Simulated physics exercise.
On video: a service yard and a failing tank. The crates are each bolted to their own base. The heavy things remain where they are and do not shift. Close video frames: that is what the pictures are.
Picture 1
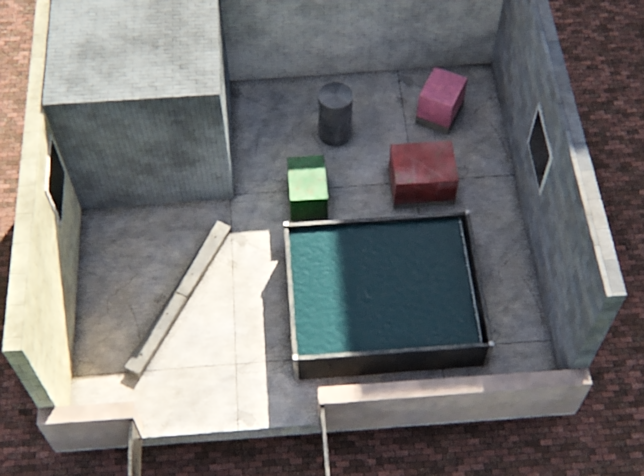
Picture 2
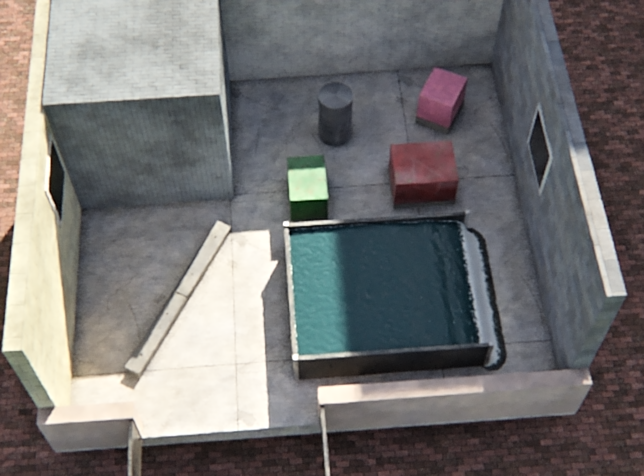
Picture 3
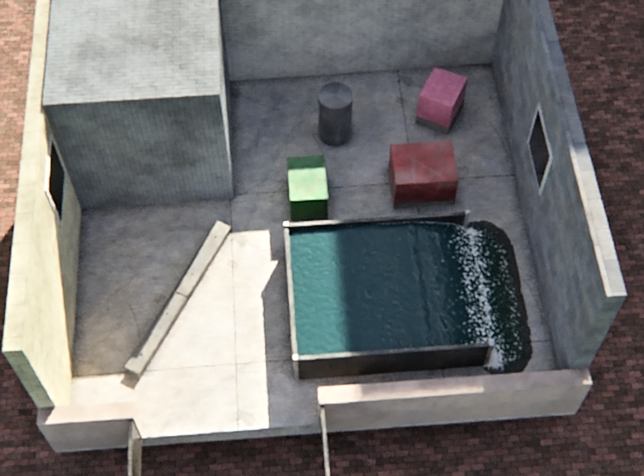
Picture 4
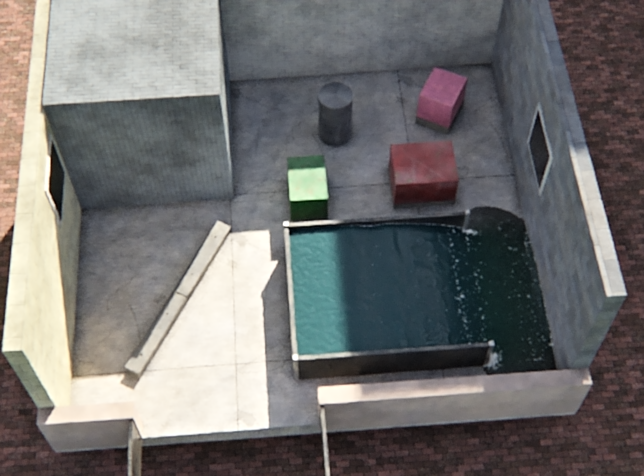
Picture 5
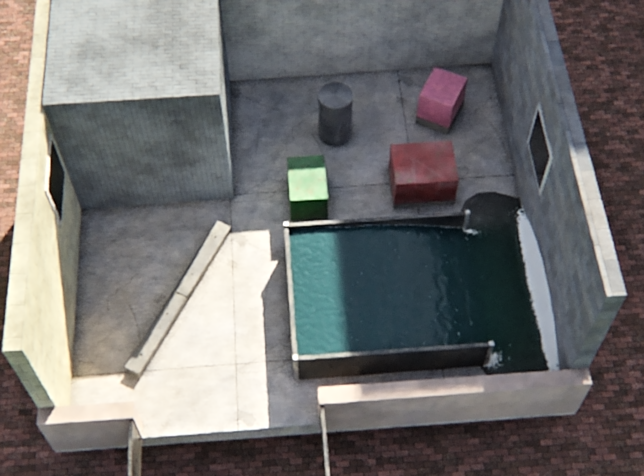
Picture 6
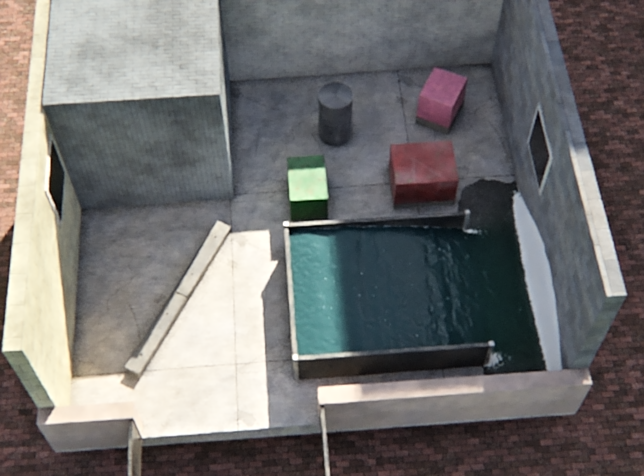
Dark teal water pours out through the right side of an open rectangular tank, foaming white at first, then spreads to the right-hand wall and creeps a little way up the floor beside it. The roofless grey yard, bordered by reddish brick paving, is seen from high above by a still camera. A green block, a red block, a pink block and a grey cylinder stand unmoved behind the tank, with a pale beam lying to its left.
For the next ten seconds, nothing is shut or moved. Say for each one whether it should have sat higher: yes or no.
Red crate - yes; pink crate - yes; green crate - yes.
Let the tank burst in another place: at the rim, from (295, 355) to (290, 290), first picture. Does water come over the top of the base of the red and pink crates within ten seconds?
The red crate is left dry, the pink crate is left dry.
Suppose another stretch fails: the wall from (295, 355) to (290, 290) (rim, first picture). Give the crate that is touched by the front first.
That would be the green-painted one.
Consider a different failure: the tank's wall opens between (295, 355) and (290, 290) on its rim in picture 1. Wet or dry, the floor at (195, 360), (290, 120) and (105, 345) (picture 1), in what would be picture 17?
Read off point by point, the answer is soaking, not soaked, soaking.
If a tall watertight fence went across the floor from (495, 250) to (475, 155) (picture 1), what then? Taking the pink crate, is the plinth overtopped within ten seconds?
As for the pink crate, it gets flooded.
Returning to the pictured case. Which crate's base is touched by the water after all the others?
Crate: The crate marked green.
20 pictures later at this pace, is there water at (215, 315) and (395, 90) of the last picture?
Dry, wet.
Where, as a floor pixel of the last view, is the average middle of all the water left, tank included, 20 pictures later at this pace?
I reckon somewhere around (429, 268).
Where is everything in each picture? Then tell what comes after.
The first frame shows the open tank at (385, 285) is whole and still.
In the second frame, water pours out at (473, 292) and has run to a hidden place.
In the third frame, water pours out at (473, 293) and has run to (487, 227).
In the fourth frame, the front is at (504, 216), out from the gap at (472, 293).
In the fifth frame, the front is at (516, 202), out from the gap at (472, 293).
In the sixth frame, the front is at (516, 187), out from the gap at (472, 293).
A moment on, water covers 15 % of the floor; the red crate not reached, the pink crate not reached, the green crate not reached.
Next, water covers 30 % of the floor; the red crate water round its plinth, the pink crate water round its plinth, the green crate not reached.
Then, water covers 55 % of the floor; the red crate water round its plinth, the pink crate water round its plinth, the green crate water round its plinth.
Later, water covers 85 % of the floor; the red crate water round its plinth, the pink crate water round its plinth, the green crate water round its plinth.
In the end, water covers 95 % of the floor; the red crate was topped, the pink crate was topped, the green crate was topped.
